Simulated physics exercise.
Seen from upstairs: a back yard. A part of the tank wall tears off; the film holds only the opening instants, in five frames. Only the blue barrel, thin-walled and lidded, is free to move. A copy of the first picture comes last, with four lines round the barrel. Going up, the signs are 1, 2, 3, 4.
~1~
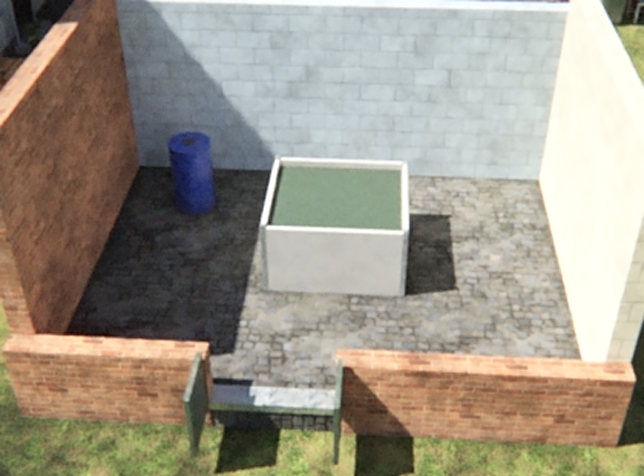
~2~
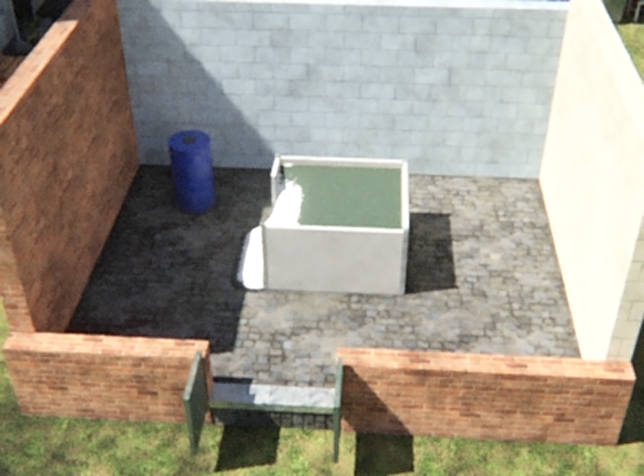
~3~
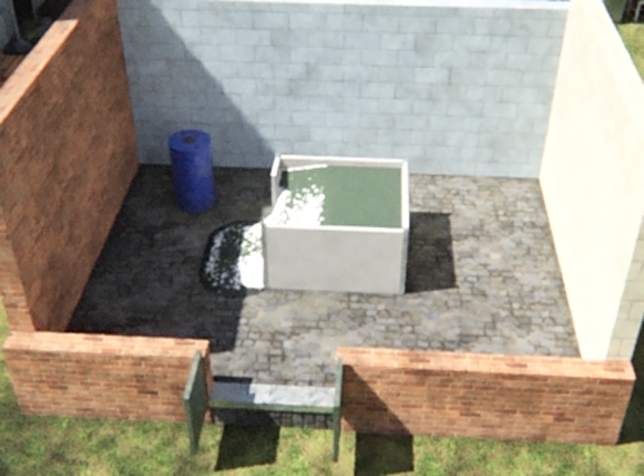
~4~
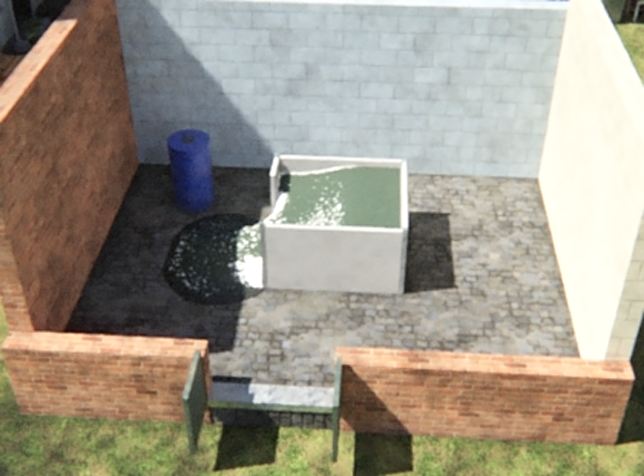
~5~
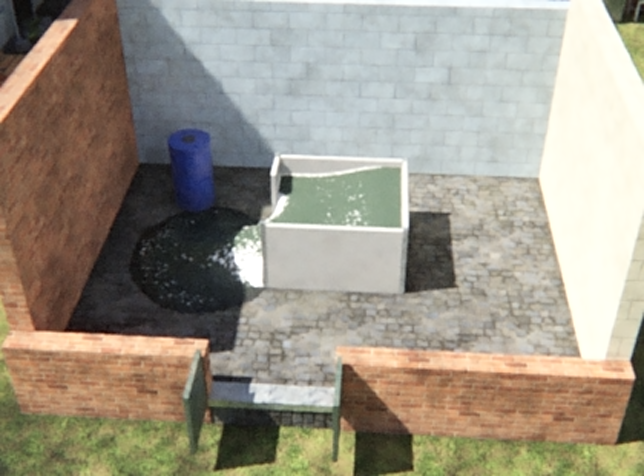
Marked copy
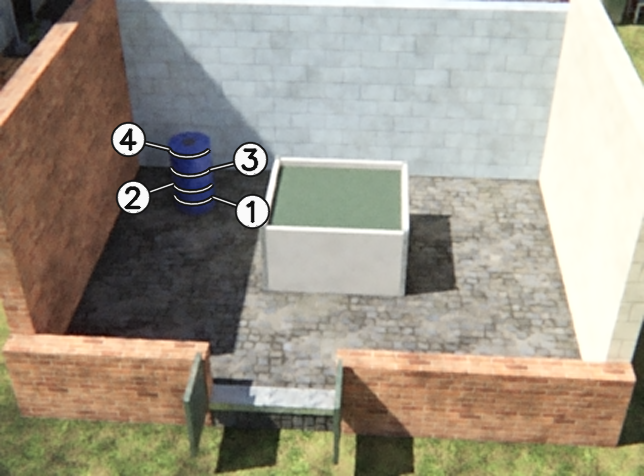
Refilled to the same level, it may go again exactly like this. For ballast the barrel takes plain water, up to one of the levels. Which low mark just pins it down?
1 is the one.
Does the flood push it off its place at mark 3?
No.
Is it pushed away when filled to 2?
No, that is safe.
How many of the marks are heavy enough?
All four.
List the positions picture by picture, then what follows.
The first picture shows lid of the blue barrel at (189, 142); tank full, its middle at (338, 199); open gate at (273, 350).
In the second picture, 2 % of the ground wet, in view closest to the barrel at (248, 236).
In the third picture, 5 % of the ground wet, in view closest to the barrel at (235, 225).
In the fourth picture, 8 % of the ground wet, in view closest to the barrel at (221, 216).
The fifth picture shows lid of the blue barrel at (189, 139); 12 % of the ground wet, in view closest to the barrel at (213, 209).
On the marked copy, 1 at (191, 204); 2 at (189, 191); 3 at (188, 176); 4 at (185, 157); from the bottom up 1, 2, 3, 4.
With 1, it does not move.
With 2, it does not move.
With 3, it does not move.
With 4, it does not move.
